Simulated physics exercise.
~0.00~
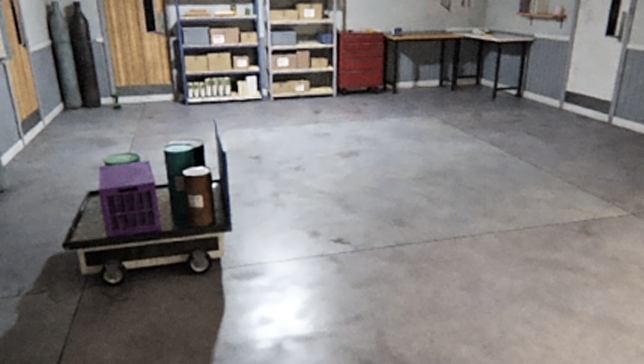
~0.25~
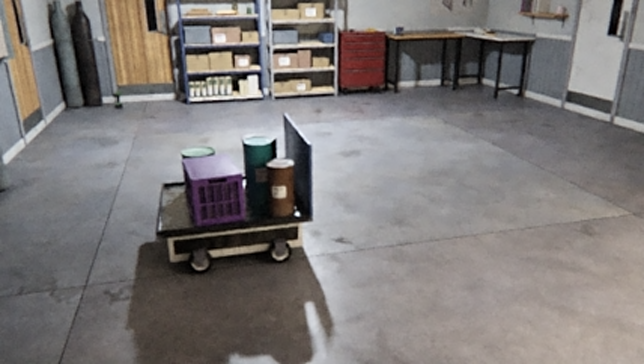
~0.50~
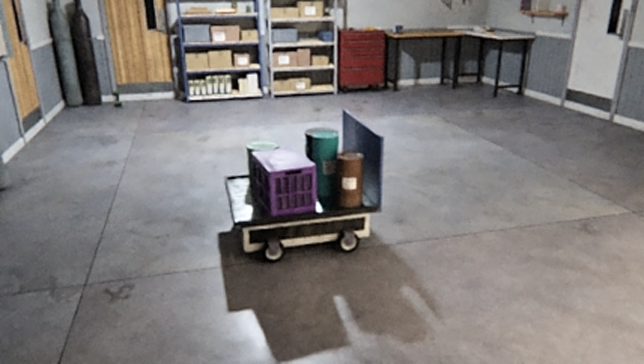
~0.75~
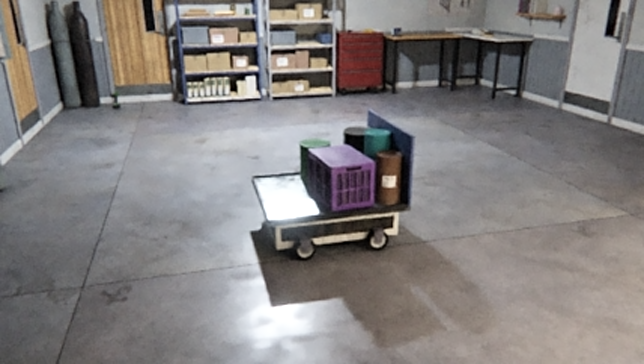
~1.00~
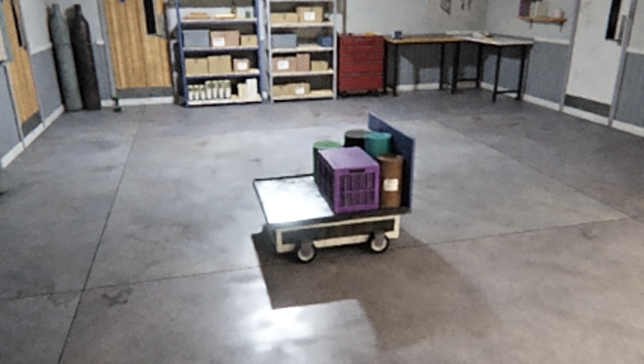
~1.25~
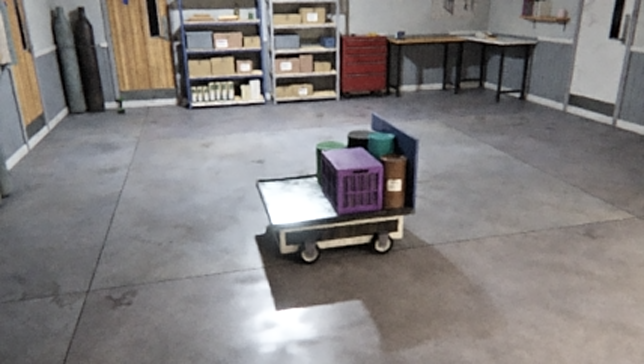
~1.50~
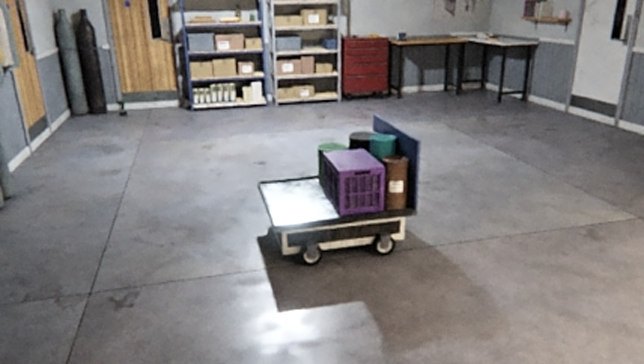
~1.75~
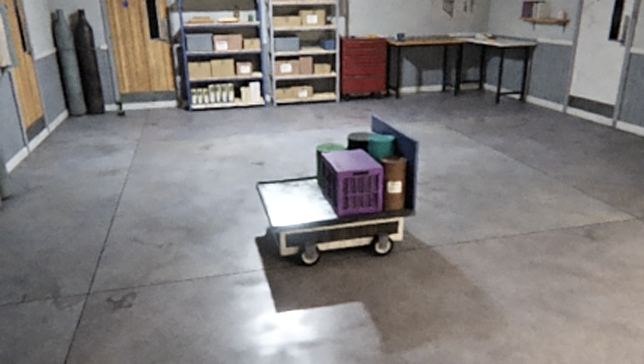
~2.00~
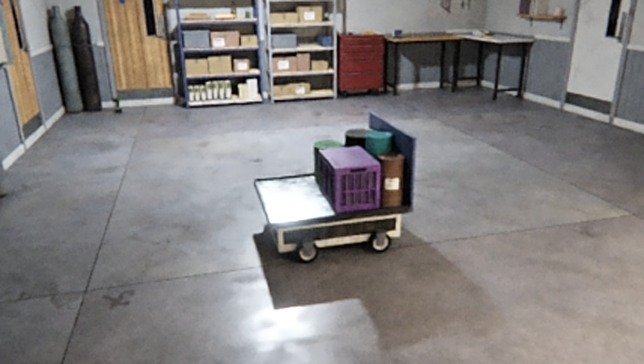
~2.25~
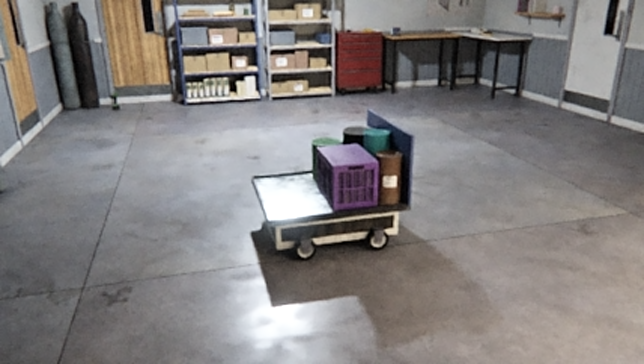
A flat cart with a tall blue board at its right end rolls rightward across the grey concrete floor of a workshop, seen from slightly above by a gently swaying camera. On its deck sit a purple crate in front, a green pail behind it, and turquoise and brown canisters near the board. Shelves of boxes, a red cabinet and workbenches line the far wall. As the cart brakes near the middle of the floor, the crate, green pail and turquoise canister slide toward the board, a black pail showing among them. The cart then stands still, its load bunched upright at the right, the left deck bare.
